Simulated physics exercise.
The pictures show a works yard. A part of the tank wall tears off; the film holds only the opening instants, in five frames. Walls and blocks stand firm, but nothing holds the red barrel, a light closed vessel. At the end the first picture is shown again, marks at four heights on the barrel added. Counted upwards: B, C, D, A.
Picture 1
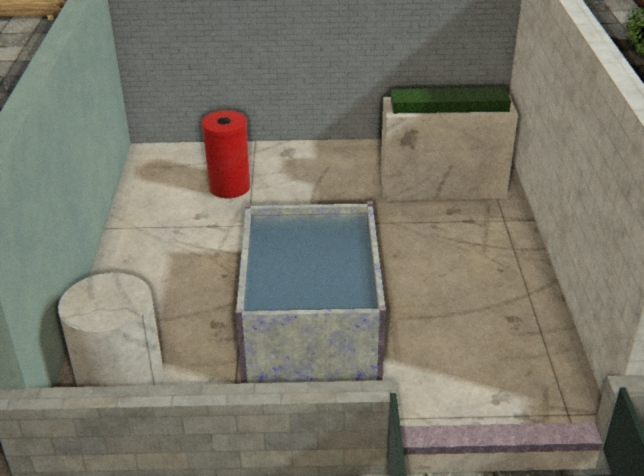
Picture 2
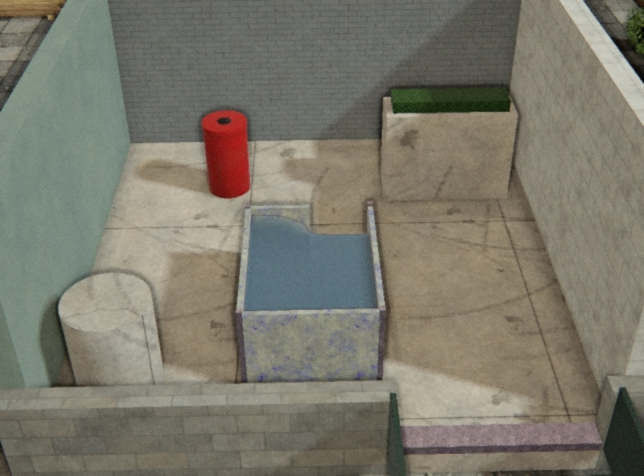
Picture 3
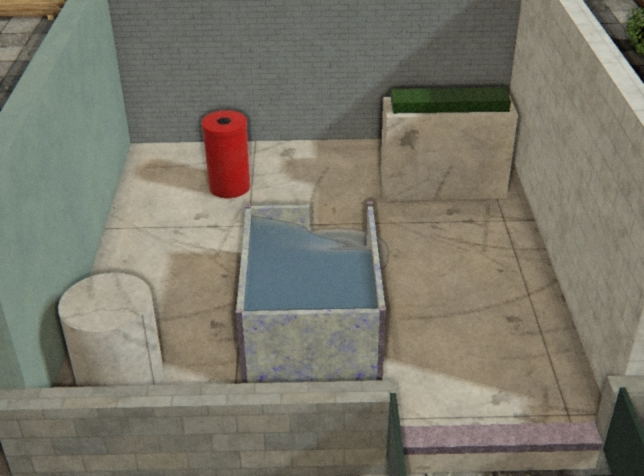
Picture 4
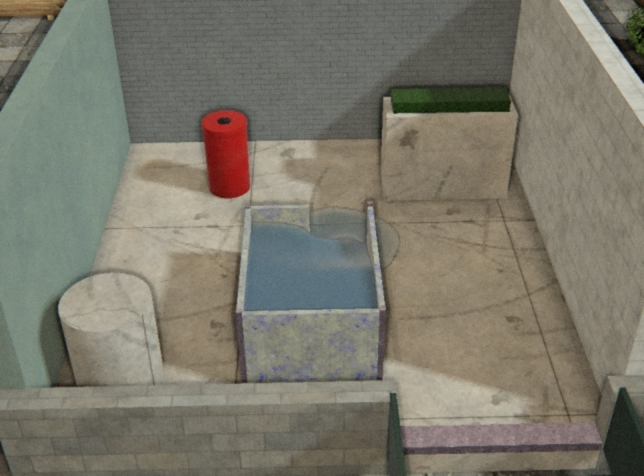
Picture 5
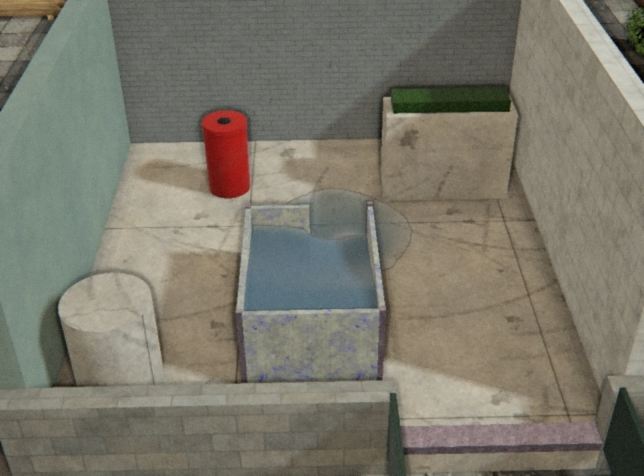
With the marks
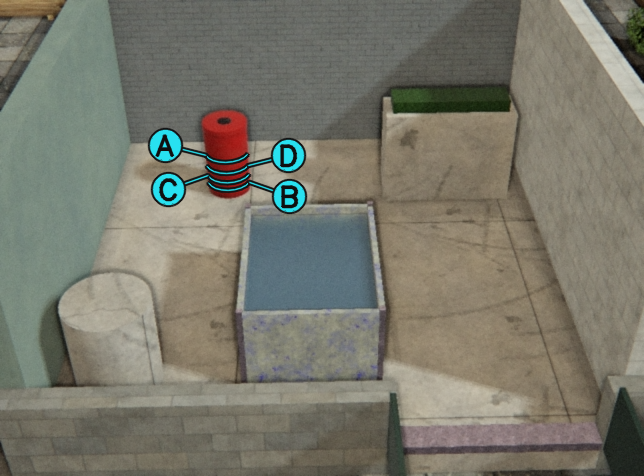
A stone tank full of water stood in a walled yard near a red barrel, then its back right corner opened up and water poured out, spreading in a rounded puddle across the ground behind it.
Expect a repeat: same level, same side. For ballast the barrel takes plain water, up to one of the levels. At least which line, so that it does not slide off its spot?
The limit is B.
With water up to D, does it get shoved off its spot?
No, that is safe.
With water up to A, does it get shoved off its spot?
No, that is safe.
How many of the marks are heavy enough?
All of the four.
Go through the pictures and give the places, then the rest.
Lid of the red barrel at (224, 121); tank full, its middle at (310, 261); open gate at (501, 382), in the first picture.
Water covers 1 % of the ground, mostly out of sight from here, in the second picture.
Water covers 3 % of the ground, mostly out of sight from here, in the third picture.
Water covers 6 % of the ground, mostly out of sight from here, in the fourth picture.
Lid of the red barrel at (224, 121); 9 % of the ground wet, in view closest to the barrel at (298, 201), in the fifth picture.
On the marked copy, A at (225, 162); B at (228, 190); C at (227, 182); D at (226, 173); from the bottom up B, C, D, A.
Choosing A, it does not move.
Choosing B, it does not move.
Choosing C, it does not move.
Choosing D, it does not move.
